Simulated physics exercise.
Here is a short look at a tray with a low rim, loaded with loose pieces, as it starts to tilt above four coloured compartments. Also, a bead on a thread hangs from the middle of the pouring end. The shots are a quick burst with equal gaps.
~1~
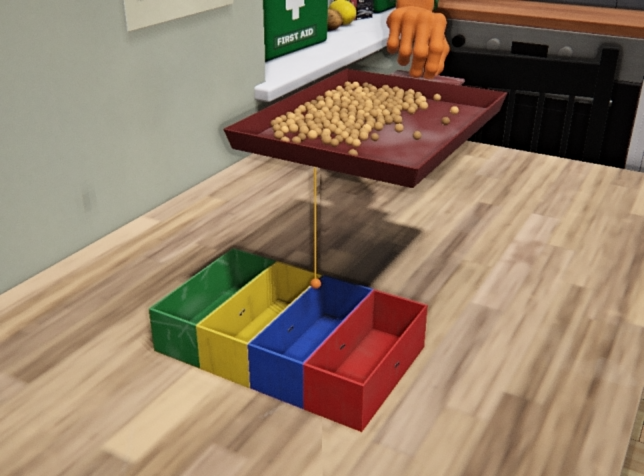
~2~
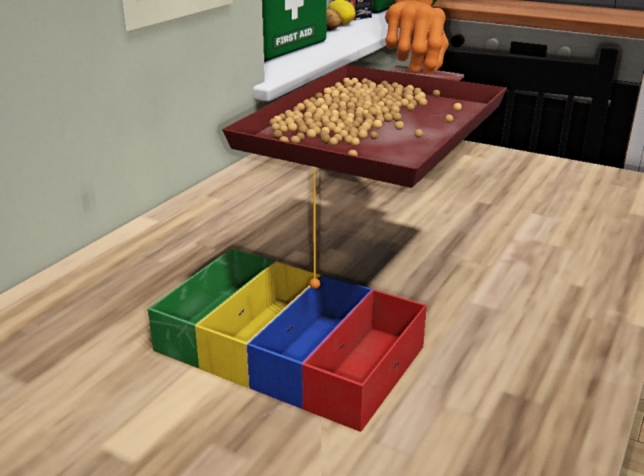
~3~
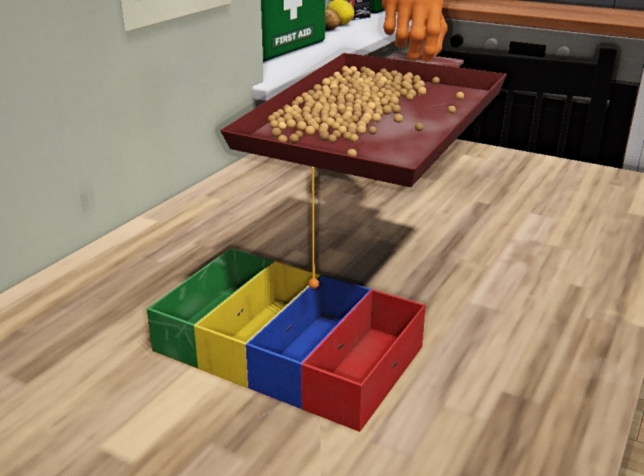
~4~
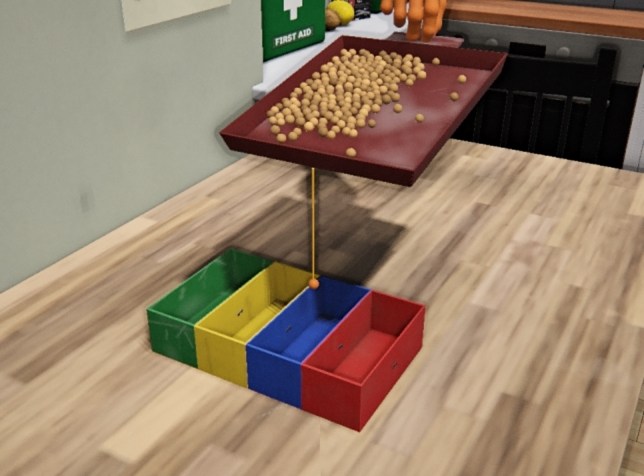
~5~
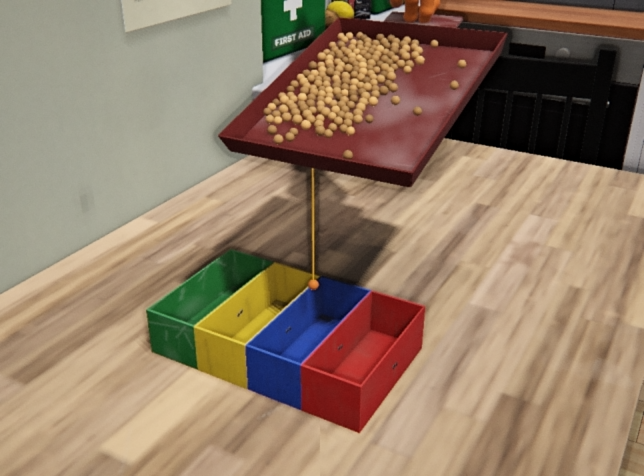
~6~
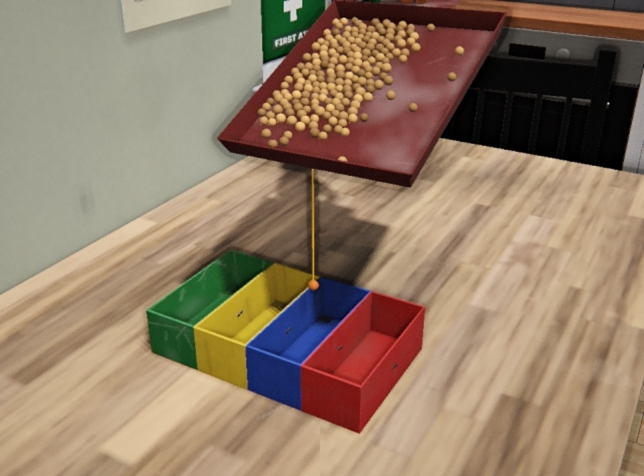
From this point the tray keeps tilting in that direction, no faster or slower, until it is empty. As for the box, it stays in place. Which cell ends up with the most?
The yellow cell.
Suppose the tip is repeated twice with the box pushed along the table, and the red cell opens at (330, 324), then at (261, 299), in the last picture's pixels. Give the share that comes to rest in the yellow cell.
Trial 1: 30 percent; trial 2: 0 percent.
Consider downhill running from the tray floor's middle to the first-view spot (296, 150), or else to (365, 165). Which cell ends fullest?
Try 1 - the green one. Try 2 - the red one.
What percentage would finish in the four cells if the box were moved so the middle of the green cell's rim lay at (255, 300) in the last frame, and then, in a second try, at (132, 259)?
Try 1: Some 70 %; try 2: Some 60 %.
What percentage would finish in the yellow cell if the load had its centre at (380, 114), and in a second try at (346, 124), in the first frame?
Share in order: Roughly 30 %, 30 %.
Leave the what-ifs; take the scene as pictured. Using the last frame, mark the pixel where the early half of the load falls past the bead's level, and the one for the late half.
Starting near (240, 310), moving on to near (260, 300).
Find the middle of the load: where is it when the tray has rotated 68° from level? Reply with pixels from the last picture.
Around (276, 161).
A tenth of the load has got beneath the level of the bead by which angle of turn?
Roughly 70 degrees of turn.
Just after the last frame, tray tipped steeply; roughly two thirds on the tray; just a few in the blue cell; just a few in the yellow cell; just a few in the green cell; just a few in the red cell; roughly a quarter falling or outside the box.
A moment on, tray tipped past a quarter turn; just a few on the tray; roughly a quarter in the yellow cell; roughly a quarter in the green cell; about a tenth in the blue cell; about a tenth in the red cell; roughly a third falling or outside the box.
Further on, tray tipped past a quarter turn; roughly a third in the yellow cell; roughly a quarter in the green cell; roughly a quarter in the blue cell; about a tenth in the red cell; roughly a quarter falling or outside the box.
When it is over, tray tipped past a quarter turn; roughly a third in the yellow cell; roughly a quarter in the green cell; roughly a quarter in the blue cell; about a tenth in the red cell; roughly a quarter outside the box.
